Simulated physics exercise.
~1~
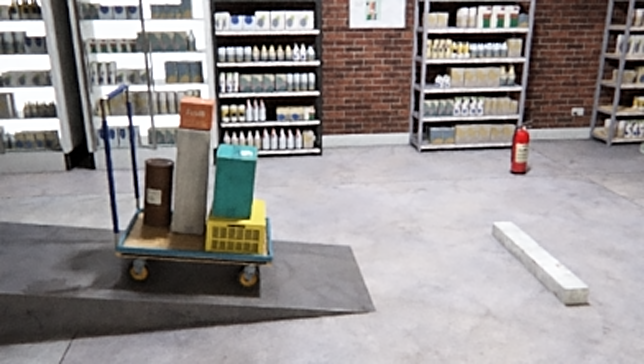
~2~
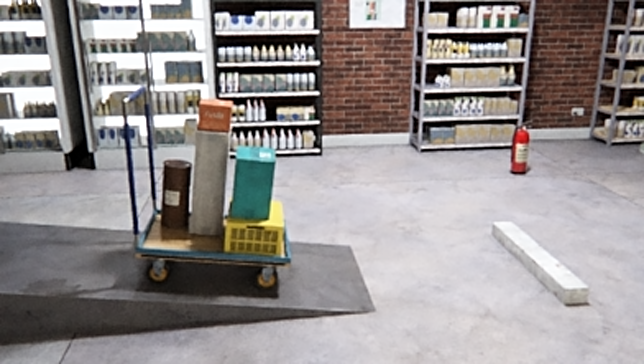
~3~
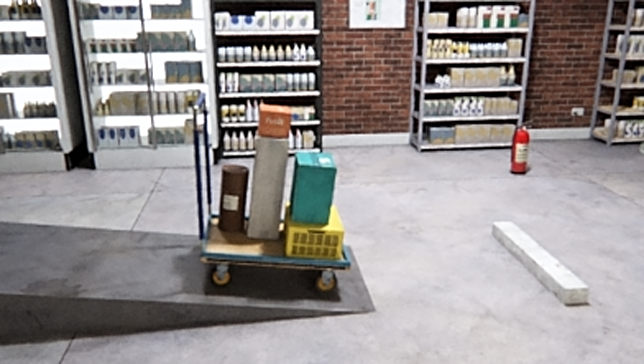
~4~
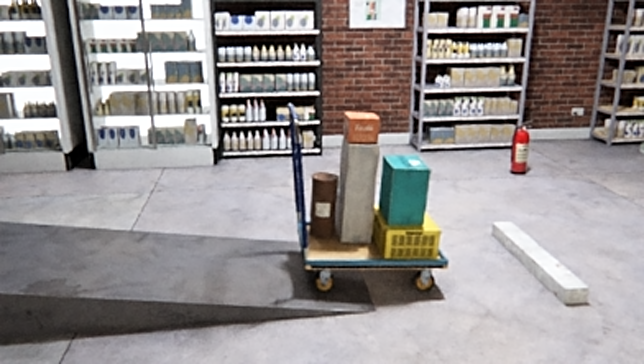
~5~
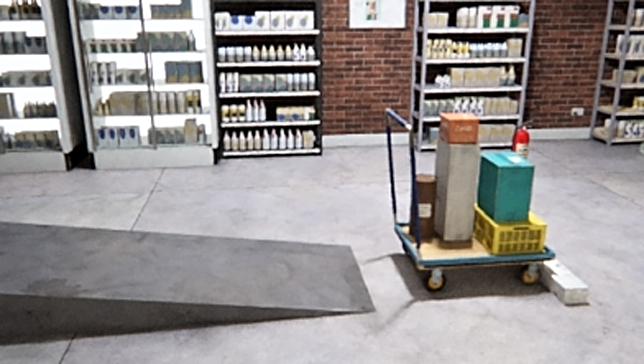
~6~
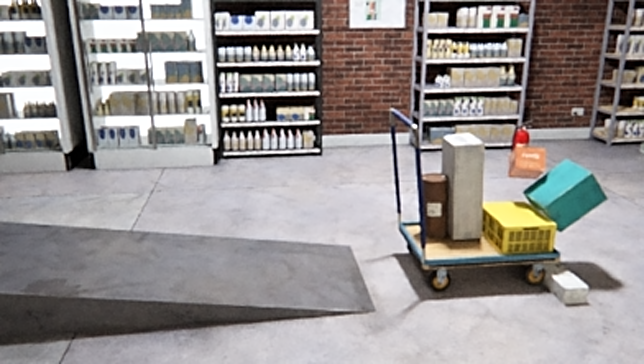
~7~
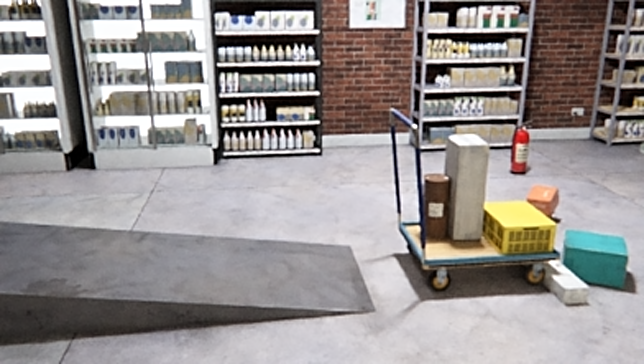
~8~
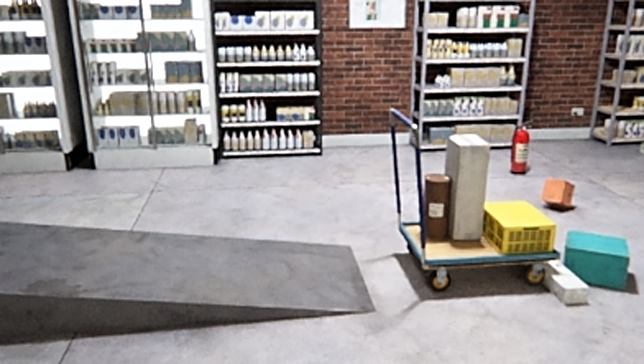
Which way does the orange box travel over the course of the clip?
The orange box moves to the right, first riding on the trolley and then falling off beyond it onto the floor.
